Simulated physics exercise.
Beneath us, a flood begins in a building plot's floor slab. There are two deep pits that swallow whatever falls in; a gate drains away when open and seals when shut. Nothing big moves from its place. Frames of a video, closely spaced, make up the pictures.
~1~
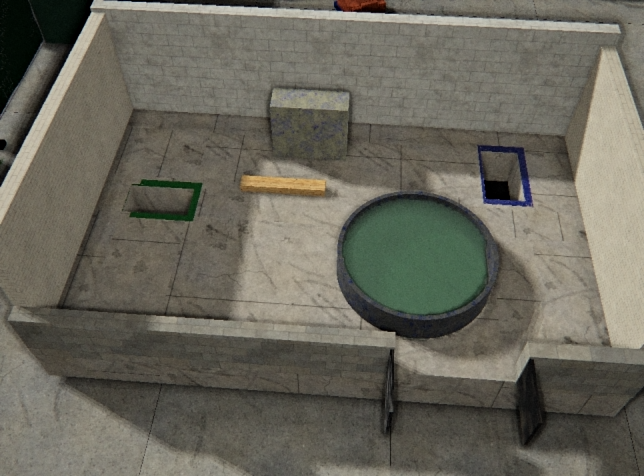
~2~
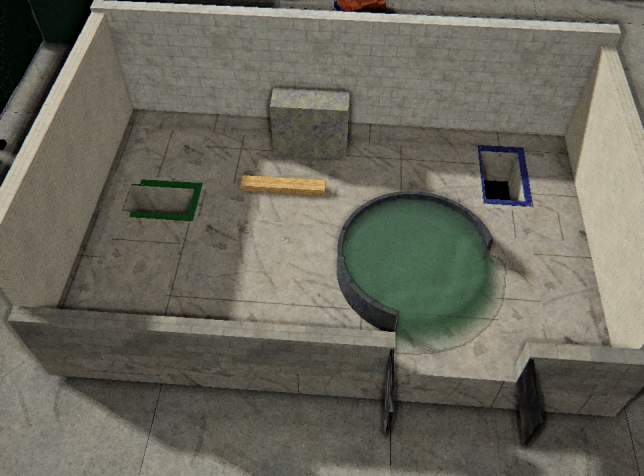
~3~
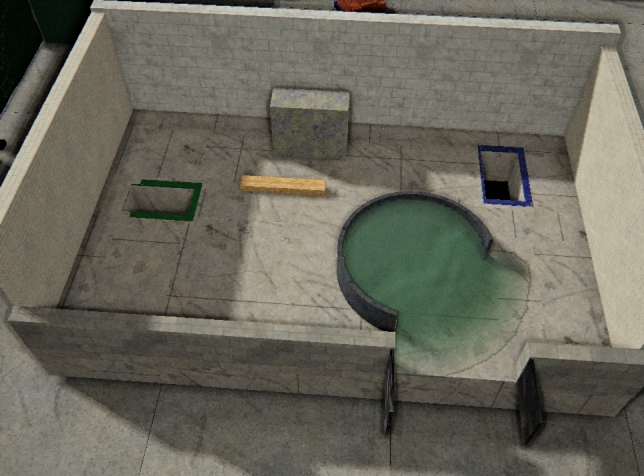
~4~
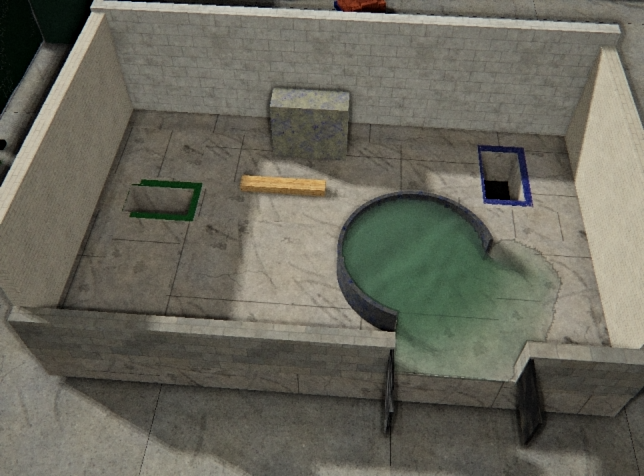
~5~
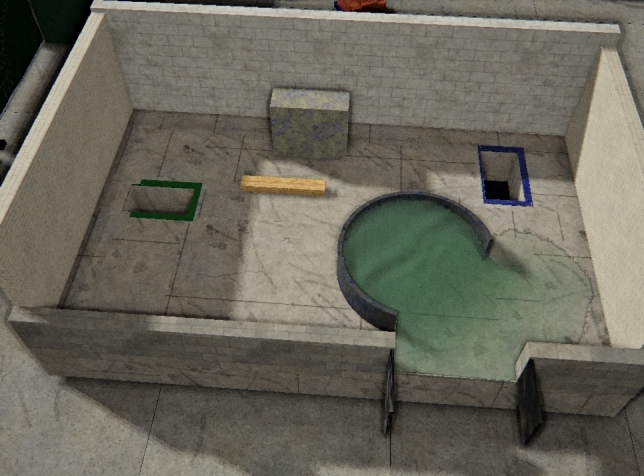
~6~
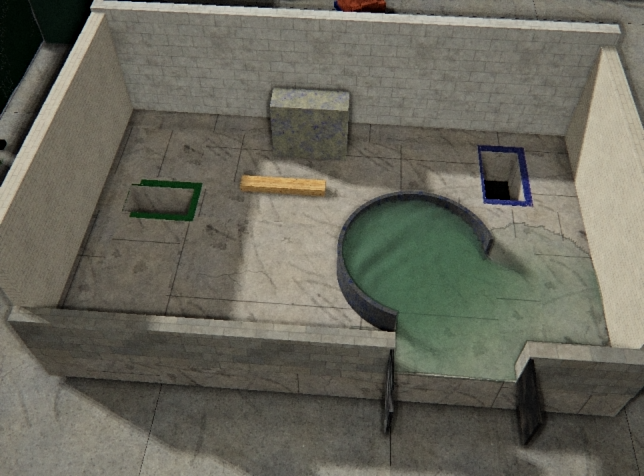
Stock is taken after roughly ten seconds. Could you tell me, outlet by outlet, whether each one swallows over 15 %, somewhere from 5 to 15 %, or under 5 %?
Sure: The gate swallows over 15 %, the green pit swallows under 5 %, the blue pit swallows over 15 %.
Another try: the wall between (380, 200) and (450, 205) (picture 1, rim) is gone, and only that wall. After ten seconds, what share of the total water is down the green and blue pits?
Green 6 %, blue 30 %.
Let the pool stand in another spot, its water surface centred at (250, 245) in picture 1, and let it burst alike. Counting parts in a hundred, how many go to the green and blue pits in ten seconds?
Within ten seconds the green pit collects 4 percent of the total and the blue pit 25 percent.
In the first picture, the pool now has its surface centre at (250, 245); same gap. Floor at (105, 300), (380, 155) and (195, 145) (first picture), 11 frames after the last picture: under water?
In order: Inundated, then unflooded, then unflooded.
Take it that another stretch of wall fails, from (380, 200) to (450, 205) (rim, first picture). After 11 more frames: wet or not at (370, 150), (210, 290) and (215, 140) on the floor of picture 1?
Going point by point: Waterlogged, left unwetted, left unwetted.
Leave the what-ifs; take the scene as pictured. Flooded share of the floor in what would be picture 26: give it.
I reckon 25 per cent or so.
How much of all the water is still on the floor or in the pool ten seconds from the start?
Some 30 parts in a hundred have not run off.
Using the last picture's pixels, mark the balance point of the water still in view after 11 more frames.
Somewhere near (480, 295).
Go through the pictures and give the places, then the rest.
The first picture shows still water in the pool at (417, 254).
In the second picture, water pours out at (470, 313) and has run to a hidden place.
In the third picture, water pours out at (470, 314) and has run to a hidden place.
In the fourth picture, the front is at a hidden place, out from the gap at (469, 315).
In the fifth picture, the front is at (574, 268), out from the gap at (469, 315).
In the sixth picture, water pours out at (469, 316) and has run to (591, 264).
A moment on, water covers 15 % of the floor; the gate 13 %, the green pit 0 %, the blue pit 0 %.
Next, water covers 15 % of the floor; the gate 23 %, the green pit 0 %, the blue pit 0 %.
Then, water covers 25 % of the floor; the gate 33 %, the green pit 0 %, the blue pit 2 %.
Later, water covers 35 % of the floor; the gate 42 %, the green pit 0 %, the blue pit 12 %.
In the end, water covers 45 % of the floor; the gate 48 %, the green pit 0 %, the blue pit 22 %.
